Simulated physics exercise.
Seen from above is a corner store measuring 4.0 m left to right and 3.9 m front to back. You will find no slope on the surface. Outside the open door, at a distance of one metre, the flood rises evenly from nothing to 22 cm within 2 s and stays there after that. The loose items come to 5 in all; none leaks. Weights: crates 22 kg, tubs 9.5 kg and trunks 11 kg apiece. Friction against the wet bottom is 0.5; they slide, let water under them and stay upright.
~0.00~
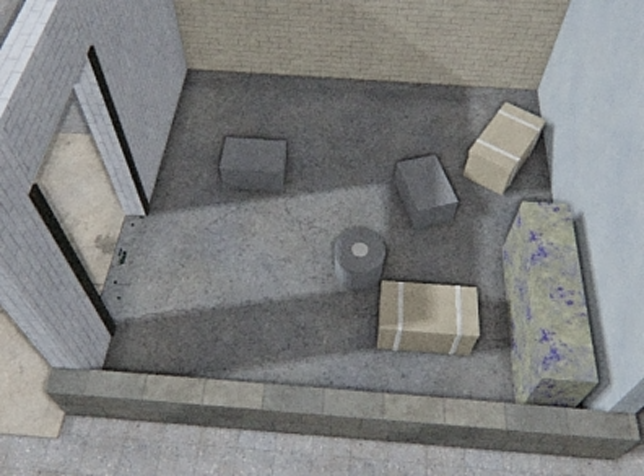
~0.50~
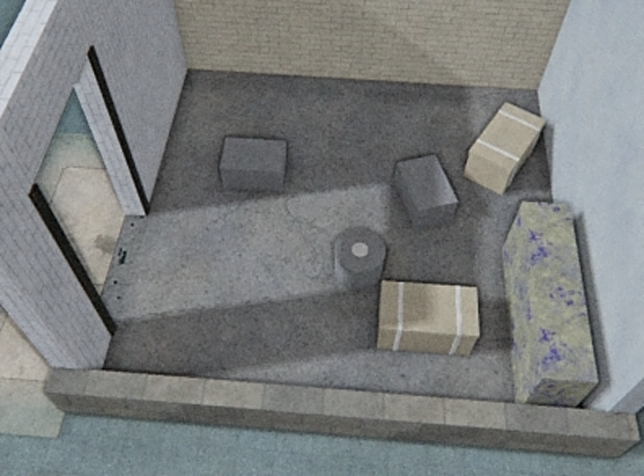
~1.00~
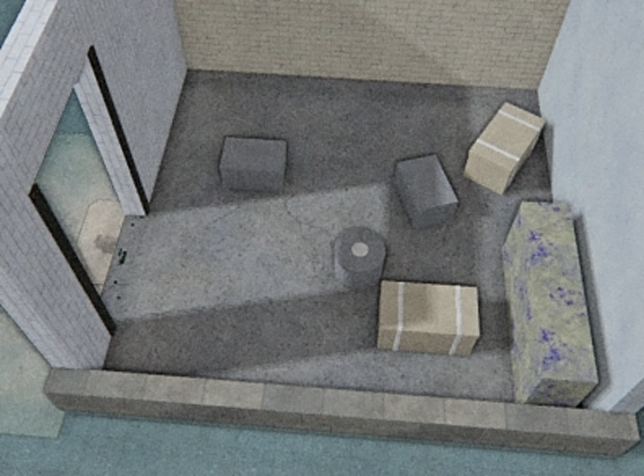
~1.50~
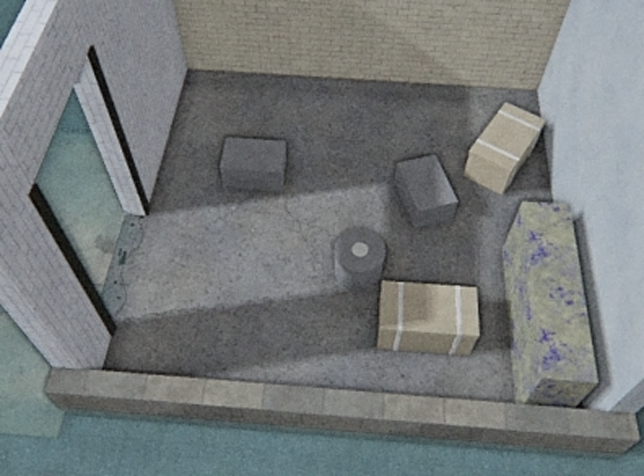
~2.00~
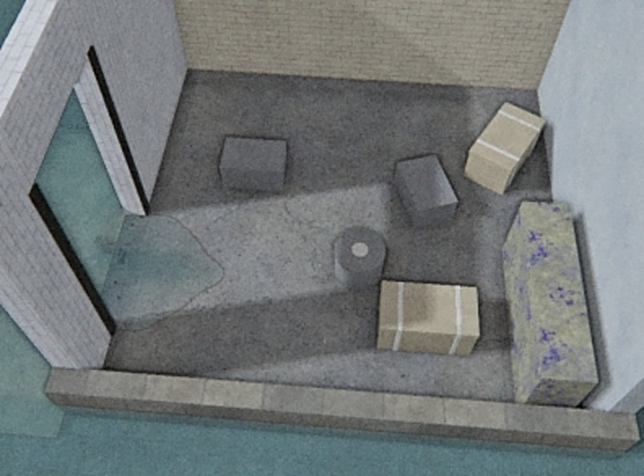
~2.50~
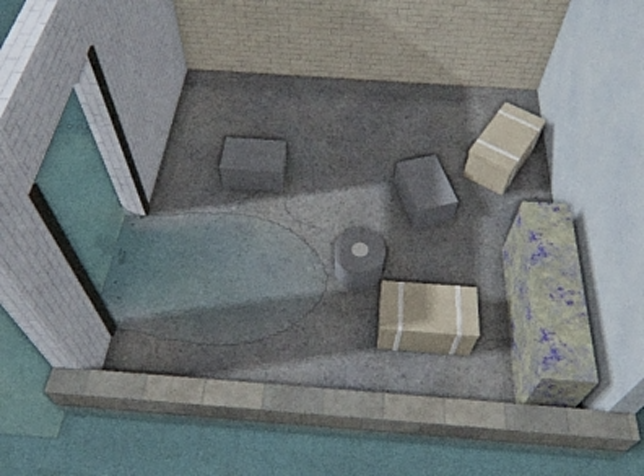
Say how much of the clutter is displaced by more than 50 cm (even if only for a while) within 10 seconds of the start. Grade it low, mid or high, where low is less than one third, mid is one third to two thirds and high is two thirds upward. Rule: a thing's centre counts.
Grade: High.
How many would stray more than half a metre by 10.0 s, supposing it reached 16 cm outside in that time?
In that case 2 of them.
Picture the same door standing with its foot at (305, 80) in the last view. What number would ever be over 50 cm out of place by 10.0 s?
4.
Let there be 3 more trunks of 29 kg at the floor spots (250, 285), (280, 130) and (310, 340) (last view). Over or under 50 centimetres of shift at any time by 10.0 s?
So, in the order asked, it's too far, not far enough and too far.
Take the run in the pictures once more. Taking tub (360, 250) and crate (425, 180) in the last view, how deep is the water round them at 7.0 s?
Roughly 9 and 7 cm.
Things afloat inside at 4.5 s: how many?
The count is 2.
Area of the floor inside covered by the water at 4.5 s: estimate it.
Wet area: Approx. 10.5 m2.
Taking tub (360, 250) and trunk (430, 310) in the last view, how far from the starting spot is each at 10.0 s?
They've ended up 250 cm and 80 cm away, in that order.
After 3.5 s 0 of 5 are over 50 cm from their spots; 0 afloat.
After 4.5 s 1 of 5 are over 50 cm from their spots; 2 afloat.
After 7.0 s 2 of 5 are over 50 cm from their spots; 3 afloat.
After 10.0 s 4 of 5 are over 50 cm from their spots, and 4 have been at some point; 4 afloat.
